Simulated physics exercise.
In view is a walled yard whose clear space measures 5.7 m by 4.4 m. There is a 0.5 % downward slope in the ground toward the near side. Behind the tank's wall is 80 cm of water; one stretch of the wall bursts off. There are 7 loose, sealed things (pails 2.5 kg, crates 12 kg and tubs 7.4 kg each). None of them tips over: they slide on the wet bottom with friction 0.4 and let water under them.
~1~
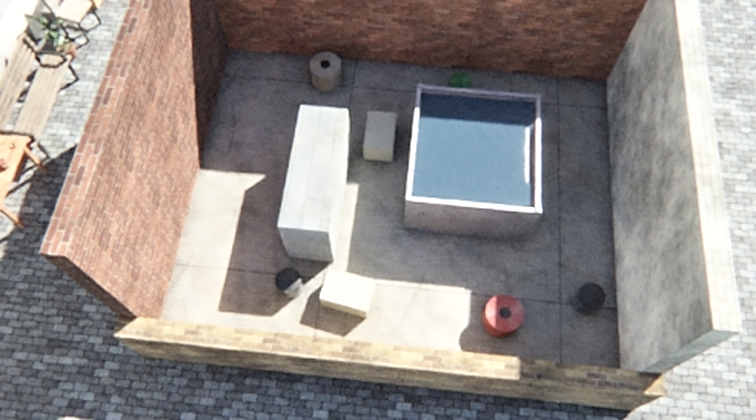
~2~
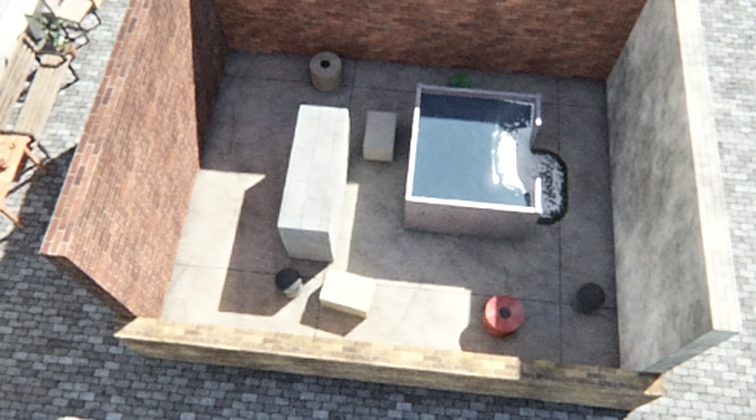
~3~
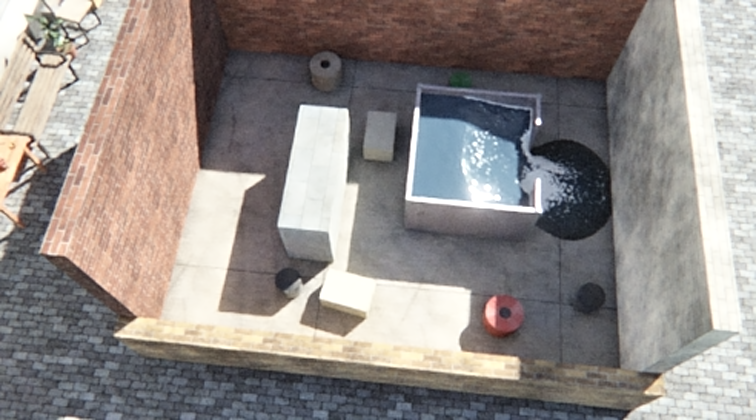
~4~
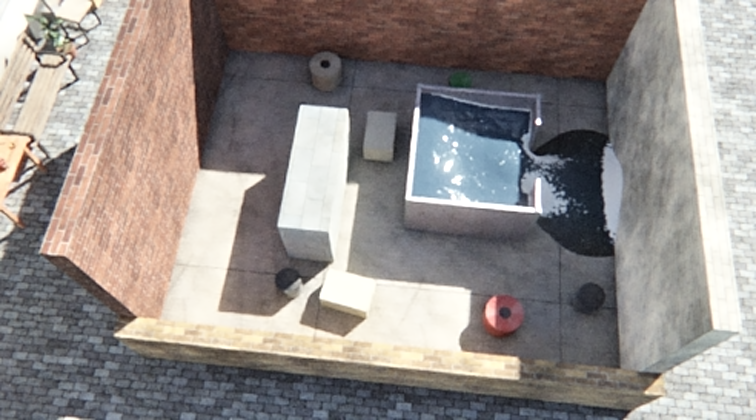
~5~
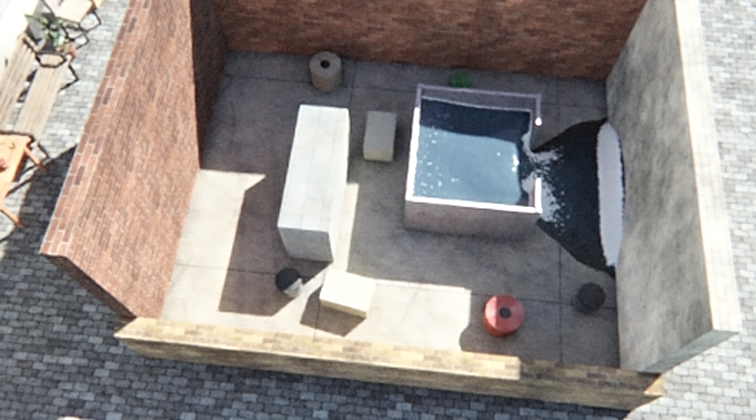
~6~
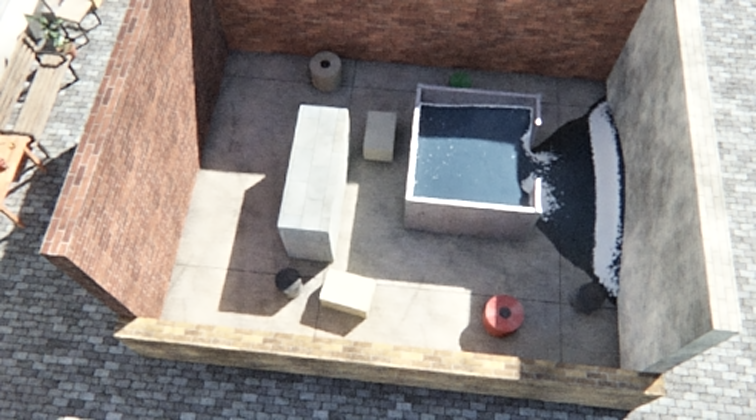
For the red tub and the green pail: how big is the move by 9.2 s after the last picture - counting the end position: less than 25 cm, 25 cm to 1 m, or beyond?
My answer is that the red tub ends well clear of its start and the green pail ends well clear of its start.
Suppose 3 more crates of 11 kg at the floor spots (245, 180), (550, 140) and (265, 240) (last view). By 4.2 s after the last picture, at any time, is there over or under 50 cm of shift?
Result, in listed order: Not exceeded / exceeded / not exceeded.
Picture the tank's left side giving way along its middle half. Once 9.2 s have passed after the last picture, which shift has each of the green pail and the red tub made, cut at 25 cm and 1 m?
Outcome - green pail: Modest displacement, red tub: Long-distance displacement.
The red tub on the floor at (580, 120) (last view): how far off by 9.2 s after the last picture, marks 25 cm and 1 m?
Observed: Object goes well off.
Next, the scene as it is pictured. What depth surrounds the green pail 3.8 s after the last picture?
Around 2 cm.
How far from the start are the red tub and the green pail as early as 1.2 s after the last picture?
Roughly 10 and 30 cm.
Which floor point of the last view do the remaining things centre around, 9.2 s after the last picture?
That lands at roughly (304, 165).
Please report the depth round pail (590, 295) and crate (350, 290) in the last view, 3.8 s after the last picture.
Depth approx. 4 cm / 4 cm.
Then, 1.2 s after the last picture the red tub is near (497, 311), 0.1 m from its start, aground; the green pail is near (439, 85), 0.3 m from its start, aground; 0 afloat.
Then, 3.8 s after the last picture the red tub is near (359, 205), 2.3 m from its start, afloat; the green pail is near (231, 182), 3.5 m from its start, aground; 4 afloat.
Then, 6.2 s after the last picture the red tub is near (366, 133), 3.0 m from its start, afloat; the green pail is near (265, 194), 3.2 m from its start, afloat; 7 afloat.
Then, 9.2 s after the last picture the red tub is near (338, 118), 3.4 m from its start, afloat; the green pail is near (267, 102), 2.7 m from its start, afloat; 7 afloat.
